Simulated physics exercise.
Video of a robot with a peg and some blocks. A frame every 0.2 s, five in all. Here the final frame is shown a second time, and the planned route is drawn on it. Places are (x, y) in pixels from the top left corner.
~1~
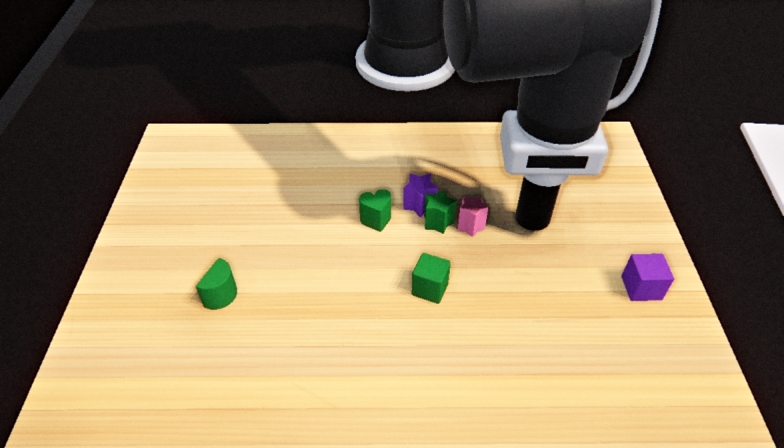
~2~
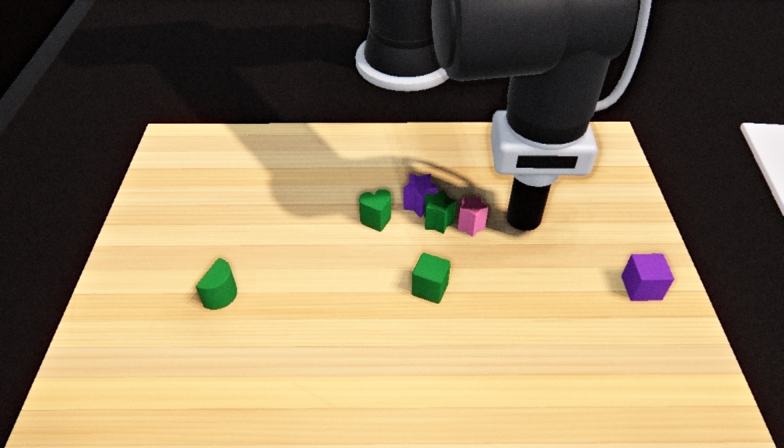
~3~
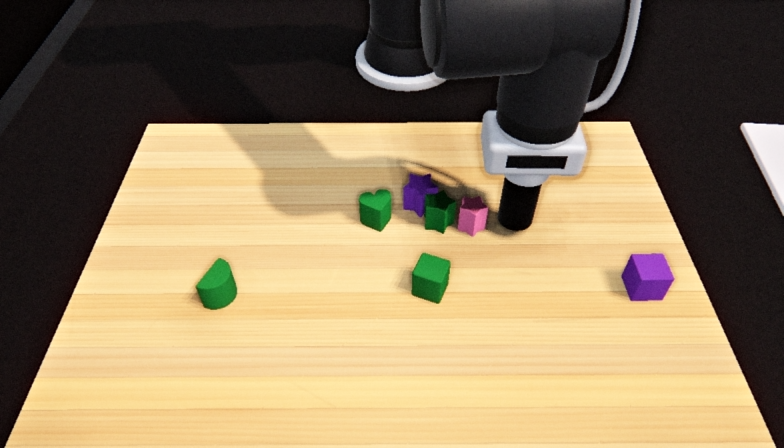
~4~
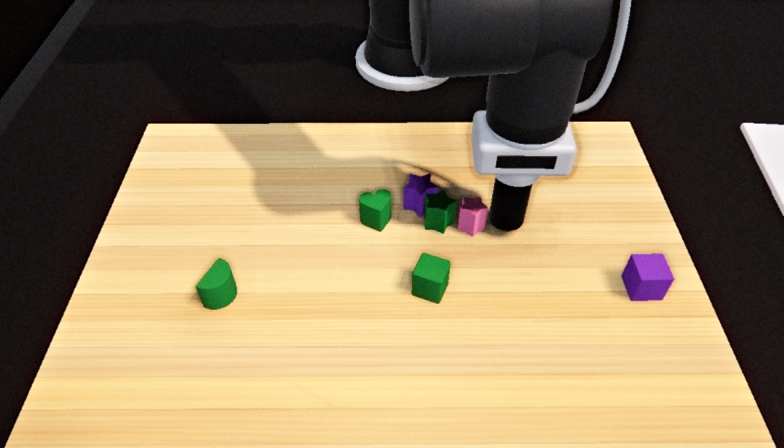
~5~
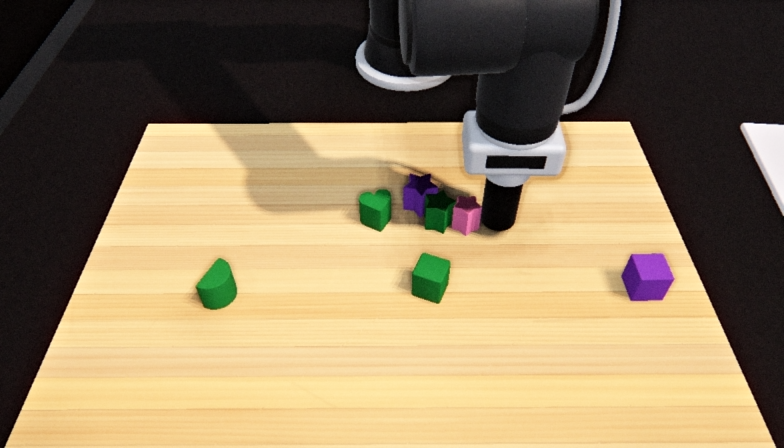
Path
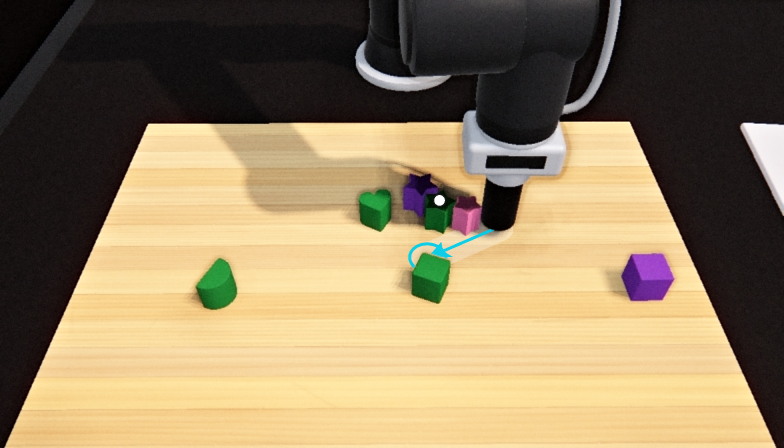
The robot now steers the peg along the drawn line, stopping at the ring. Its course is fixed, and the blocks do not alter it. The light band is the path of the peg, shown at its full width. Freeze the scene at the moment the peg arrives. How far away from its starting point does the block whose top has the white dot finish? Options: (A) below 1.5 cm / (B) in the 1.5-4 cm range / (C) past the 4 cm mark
B.
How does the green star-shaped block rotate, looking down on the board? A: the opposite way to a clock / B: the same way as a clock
That would be B.
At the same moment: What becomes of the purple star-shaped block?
In the end it has been moved.
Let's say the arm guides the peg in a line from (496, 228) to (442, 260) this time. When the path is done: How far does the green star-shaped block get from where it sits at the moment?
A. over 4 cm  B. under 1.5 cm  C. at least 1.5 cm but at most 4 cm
The correct letter is C.
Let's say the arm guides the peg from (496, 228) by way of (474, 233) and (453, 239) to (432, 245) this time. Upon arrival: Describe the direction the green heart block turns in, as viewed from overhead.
The block spins anticlockwise.
Path on the board, in a line from (496, 228) to (428, 258); the dot is on the green star-shaped block.
On the path given first. Halfway along, peg at (464, 234); purple star-shaped block at (414, 179), turned 30° clockwise; green star-shaped block at (419, 198), turned 20° clockwise; pink star-shaped block at (438, 210), turned 45° clockwise.
At the end, peg at (428, 248); purple star-shaped block at (413, 178), turned 45° clockwise; green square in place; green star-shaped block at (408, 198), turned 45° clockwise; pink star-shaped block at (415, 216), turned 80° clockwise.
